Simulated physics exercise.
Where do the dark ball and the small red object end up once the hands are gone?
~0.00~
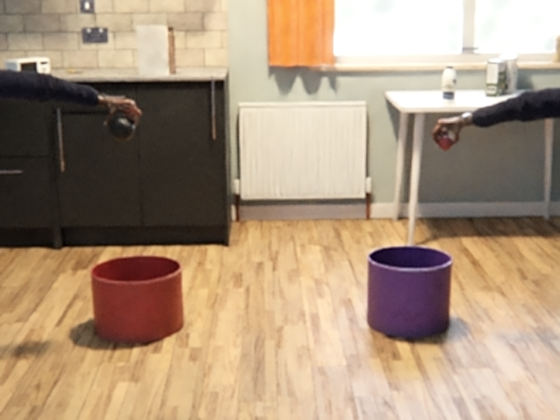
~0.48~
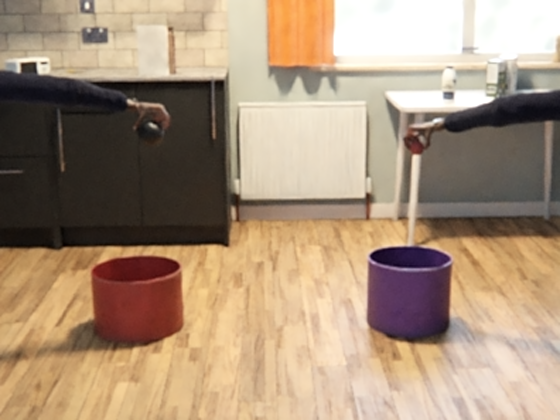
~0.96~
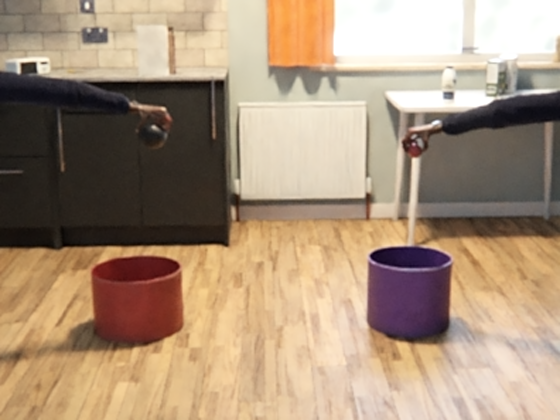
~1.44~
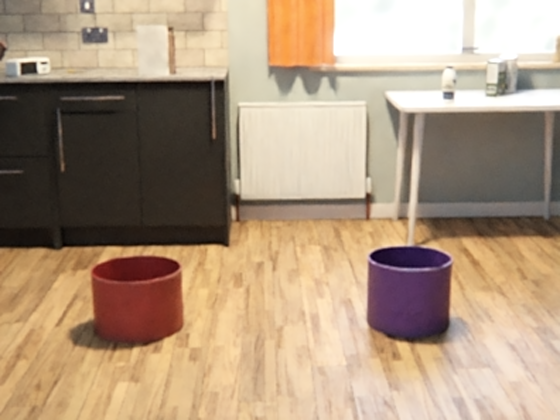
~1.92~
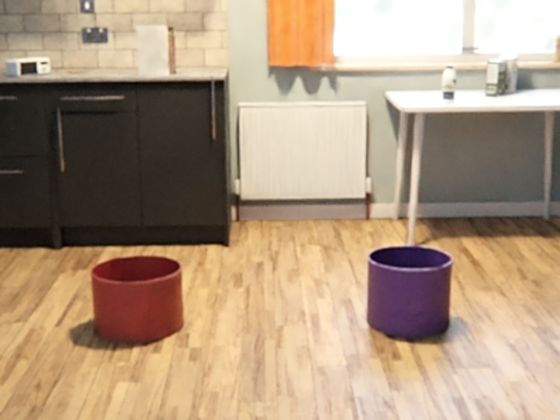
Both drop into the tubs below them, the dark ball into the red tub and the small red object into the purple one. Neither is left on the open floor.
